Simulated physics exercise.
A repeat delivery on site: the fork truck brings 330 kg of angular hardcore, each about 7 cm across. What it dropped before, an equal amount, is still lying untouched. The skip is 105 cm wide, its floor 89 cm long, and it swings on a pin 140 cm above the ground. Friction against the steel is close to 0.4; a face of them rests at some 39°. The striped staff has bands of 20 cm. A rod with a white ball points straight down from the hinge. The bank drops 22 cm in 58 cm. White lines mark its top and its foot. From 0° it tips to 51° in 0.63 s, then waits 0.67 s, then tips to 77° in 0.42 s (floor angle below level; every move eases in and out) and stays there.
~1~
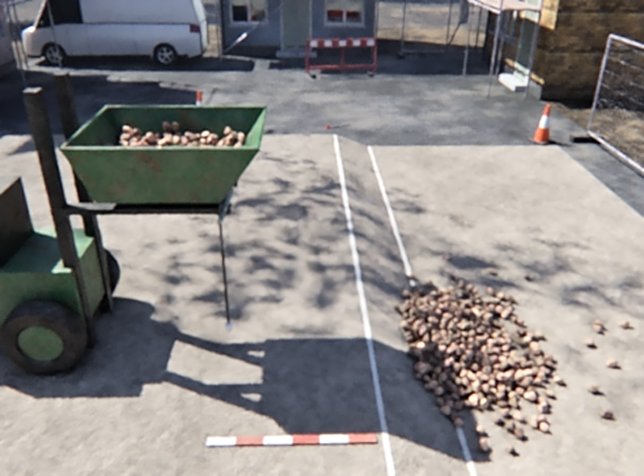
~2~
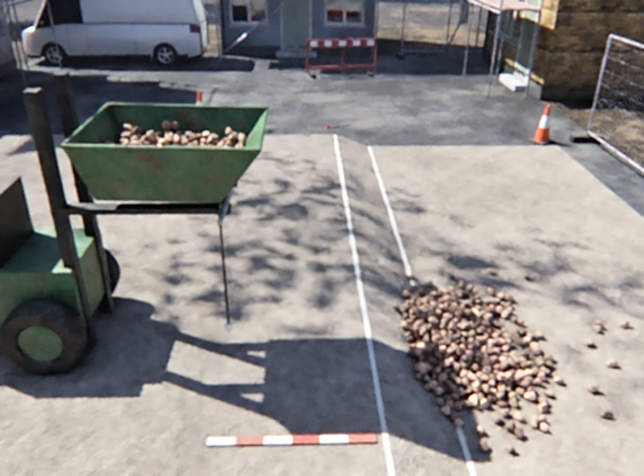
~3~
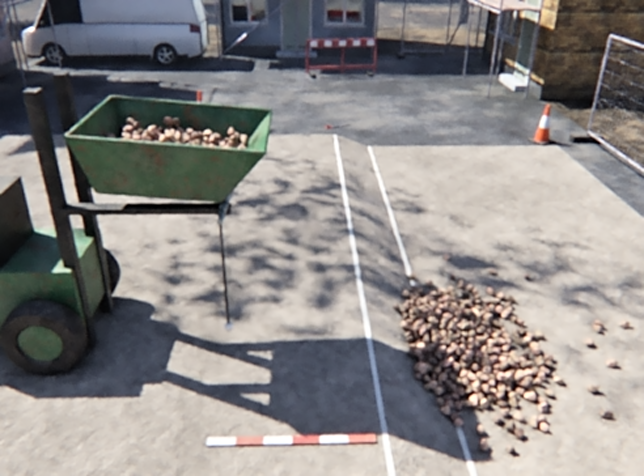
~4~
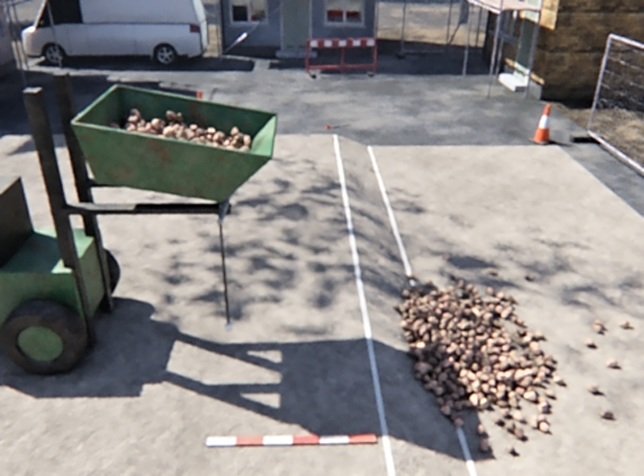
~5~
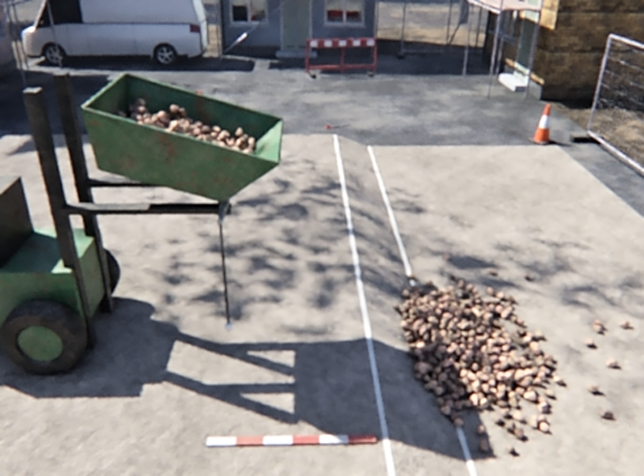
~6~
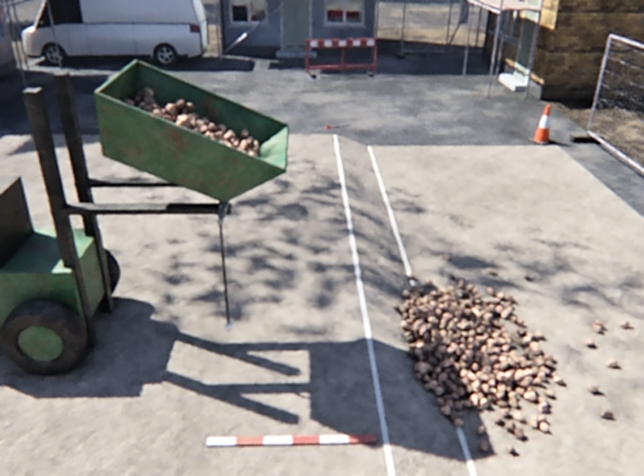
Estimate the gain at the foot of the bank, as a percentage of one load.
Close to 4 parts in a hundred.
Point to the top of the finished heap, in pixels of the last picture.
Around (341, 310).
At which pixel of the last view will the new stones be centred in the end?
Near (354, 327).
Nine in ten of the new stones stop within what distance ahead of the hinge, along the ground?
About 160 cm.
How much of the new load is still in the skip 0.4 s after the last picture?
Roughly 100 per cent is still inside.
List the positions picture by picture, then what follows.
The first picture shows lip at (259, 149), floor tilted 0°, highest stones at (167, 136). The earlier load is highest near (435, 326), 2 cm above ground level, 16 % on the top or the slope, 84 % at the foot of the bank.
In the second picture, the skip is at 1°, its lip at (260, 150); the top of the load is at (155, 135).
The third picture shows lip at (265, 153), floor tilted 5°, highest stones at (153, 129).
In the fourth picture, the skip is at 10°, its lip at (271, 158); the top of the load is at (140, 123).
The fifth picture shows lip at (279, 164), floor tilted 17°, highest stones at (137, 114).
In the sixth picture, the skip is at 24°, its lip at (286, 171); the top of the load is at (143, 102).
Then, 0.2 s after the last picture the floor is at 43°; in per cent of one load, 100 in the skip, 16 on the top or the slope, 84 at the foot of the bank; the foremost stones are at (603, 338).
Then, 0.4 s after the last picture the floor is at 51°; in per cent of one load, 100 in the skip, 16 on the top or the slope, 84 at the foot of the bank; the foremost stones are at (603, 338).
Then, 1.9 s after the last picture the floor is at 77°; in per cent of one load, 67 in the skip, 49 on the top or the slope, 84 at the foot of the bank; the foremost stones are at (603, 338).
Then, 4.4 s after the last picture the floor is at 77°; in per cent of one load, 0 in the skip, 112 on the top or the slope, 88 at the foot of the bank; the foremost stones are at (603, 338). Net gain at the foot of the bank, 4.
